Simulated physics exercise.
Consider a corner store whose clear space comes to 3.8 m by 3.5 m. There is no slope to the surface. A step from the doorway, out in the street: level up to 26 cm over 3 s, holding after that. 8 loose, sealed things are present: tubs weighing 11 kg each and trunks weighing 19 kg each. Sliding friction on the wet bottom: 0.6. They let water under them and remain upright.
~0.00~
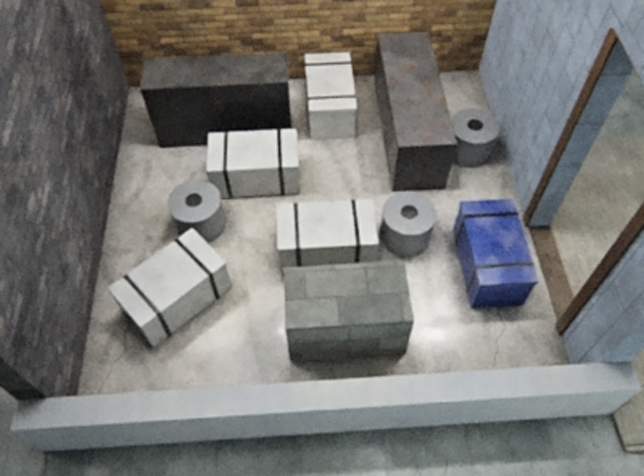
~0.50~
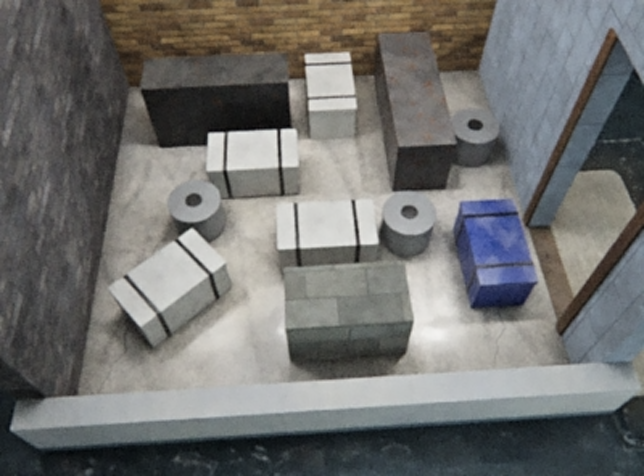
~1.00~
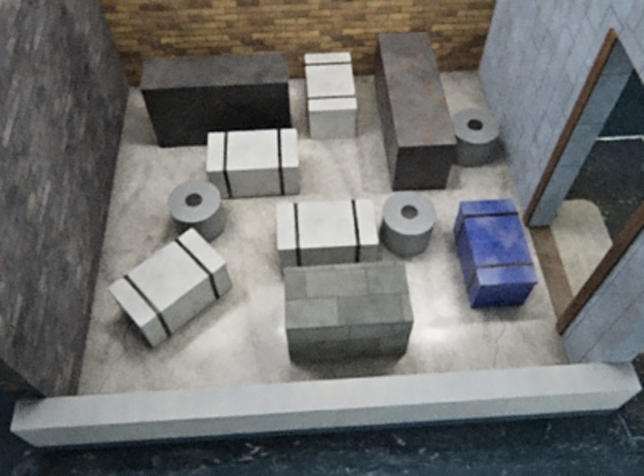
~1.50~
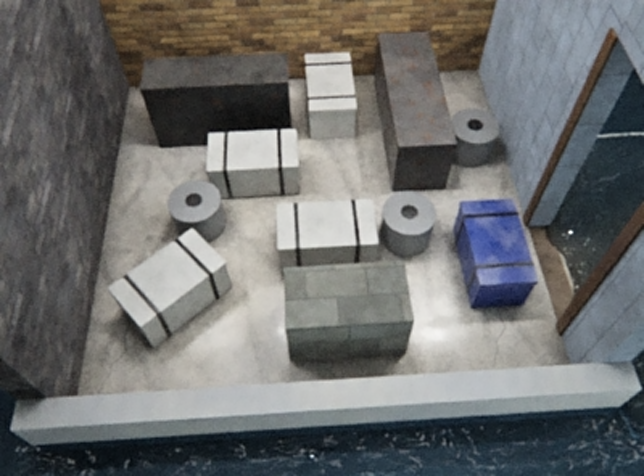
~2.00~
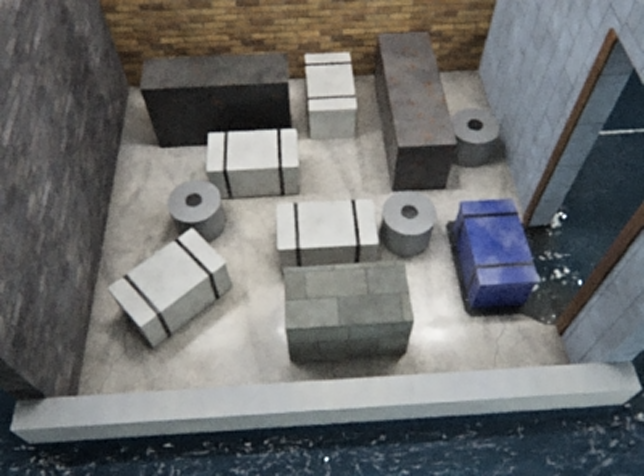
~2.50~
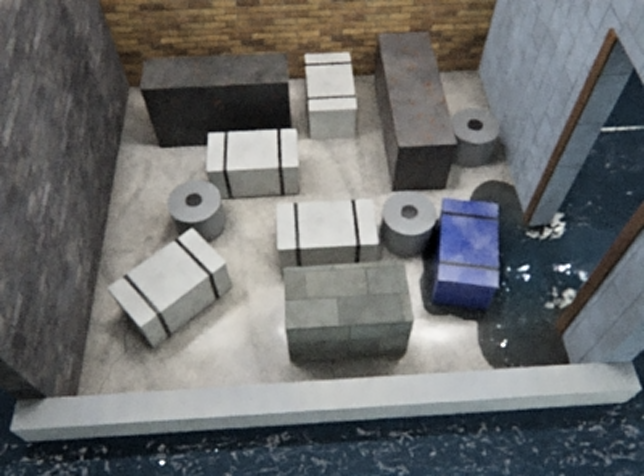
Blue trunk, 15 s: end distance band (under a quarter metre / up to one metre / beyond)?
I expect it ends up well away.
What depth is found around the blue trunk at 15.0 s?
I'd put it at about 23 cm.
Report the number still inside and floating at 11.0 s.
At that instant the tally stands at 7.
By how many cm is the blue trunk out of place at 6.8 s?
I'd put it at around 200 cm.
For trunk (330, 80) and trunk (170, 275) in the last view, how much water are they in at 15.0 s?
First roughly 21 cm, second roughly 23 cm.
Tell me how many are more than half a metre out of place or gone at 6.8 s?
I make it 6.
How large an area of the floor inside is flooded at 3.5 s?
Some 3.5 m2 of it.
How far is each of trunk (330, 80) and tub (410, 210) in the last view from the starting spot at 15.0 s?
Shifts: 100 cm / 250 cm.
After 3.5 s the blue trunk is near (438, 240), 0.5 m from its start, afloat; 1 afloat.
After 6.8 s the blue trunk is near (250, 189), 2.1 m from its start, afloat; 7 afloat.
After 11.0 s the blue trunk is near (262, 230), 1.9 m from its start, afloat; 7 afloat.
After 15.0 s the blue trunk is near (222, 139), 2.5 m from its start, afloat; 8 afloat.
